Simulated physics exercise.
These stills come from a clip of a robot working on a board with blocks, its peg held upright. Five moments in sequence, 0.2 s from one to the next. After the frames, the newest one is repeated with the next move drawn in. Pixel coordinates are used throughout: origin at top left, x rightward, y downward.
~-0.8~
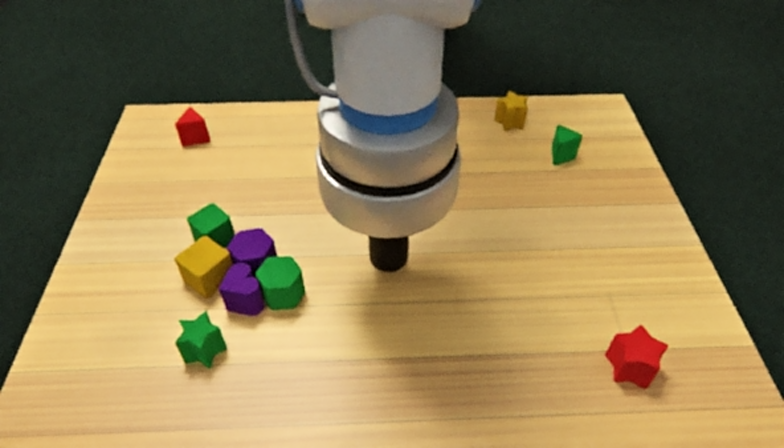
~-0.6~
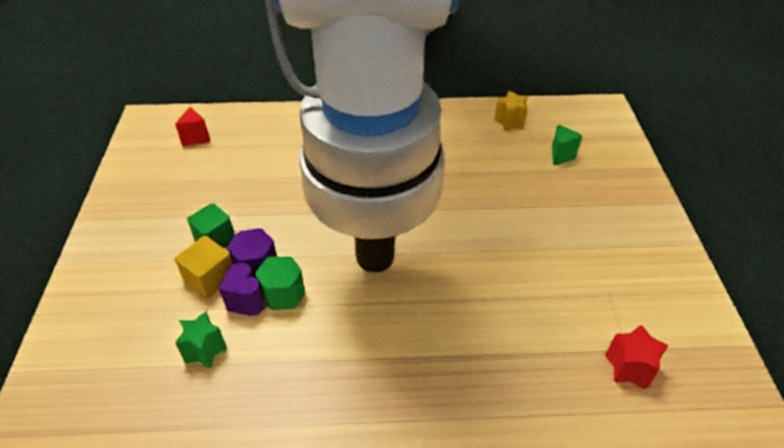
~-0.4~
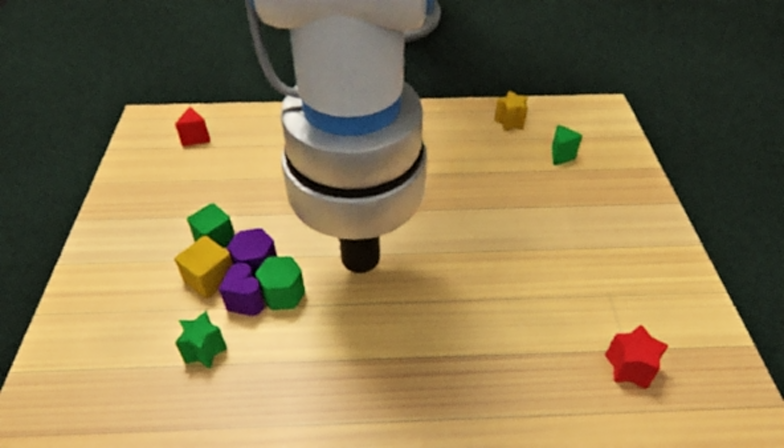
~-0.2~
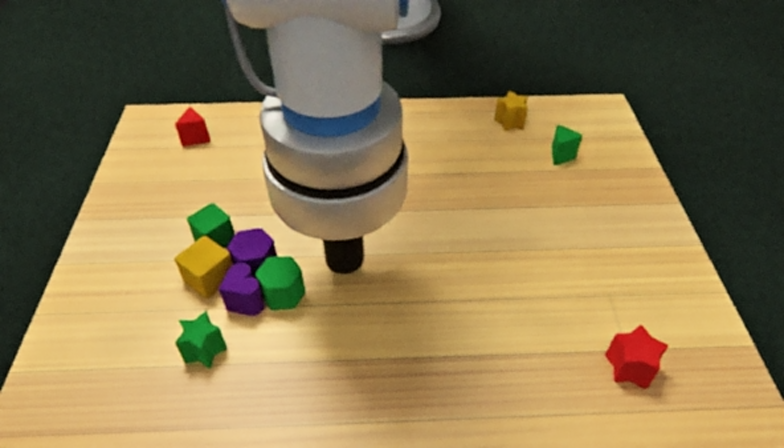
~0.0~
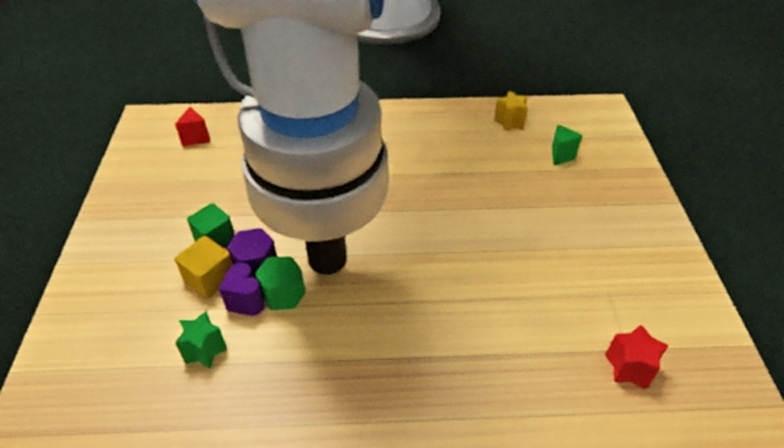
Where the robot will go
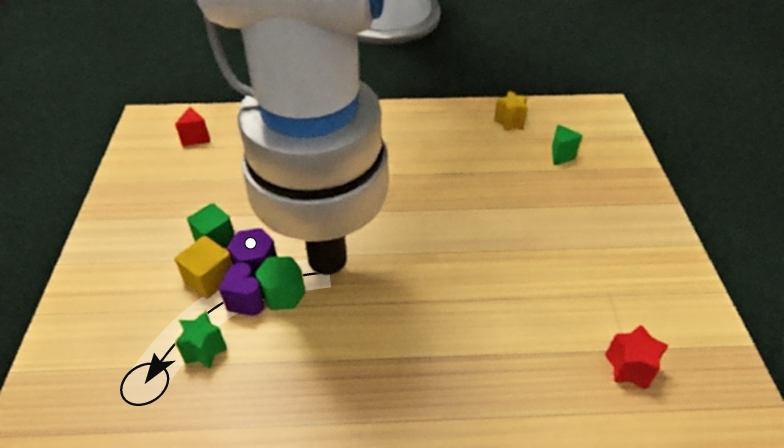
On a light wooden board, a white robot arm with a black peg stands near the middle, right of a cluster of yellow, purple and green blocks. The arm slides steadily left, bringing the peg close beside the green six-sided block, while all the blocks stay still.
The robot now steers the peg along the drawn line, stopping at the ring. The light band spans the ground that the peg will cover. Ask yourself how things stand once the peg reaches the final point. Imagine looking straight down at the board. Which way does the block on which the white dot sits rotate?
From above, clockwise.
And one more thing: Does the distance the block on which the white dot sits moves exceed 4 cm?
Short answer: No.
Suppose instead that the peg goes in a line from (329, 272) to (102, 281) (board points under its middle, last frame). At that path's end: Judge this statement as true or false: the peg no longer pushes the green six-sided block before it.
The statement is correct.
Drawn move, from (329, 272) by way of (260, 286) and (196, 323) to (145, 384); the dot is on the purple six-sided block.
The first path, step by step. One third of the way, peg at (256, 275); green star-shaped block at (186, 336), turned 35° anticlockwise; purple heart-shaped block at (187, 300), turned 20° clockwise; purple six-sided block at (230, 240), turned 35° clockwise; green six-sided block at (225, 293), turned 30° anticlockwise.
Two thirds of the way, peg at (191, 313); green star-shaped block at (154, 373); purple heart-shaped block at (133, 320), turned 70° clockwise; purple six-sided block at (229, 240), turned 40° clockwise; green six-sided block at (161, 337), turned 40° anticlockwise.
At the end, peg at (139, 374); green star-shaped block at (134, 434), turned 175° anticlockwise; purple heart-shaped block at (103, 338), turned 150° clockwise; purple six-sided block at (229, 240), turned 40° clockwise; green six-sided block at (106, 407), turned 50° anticlockwise.
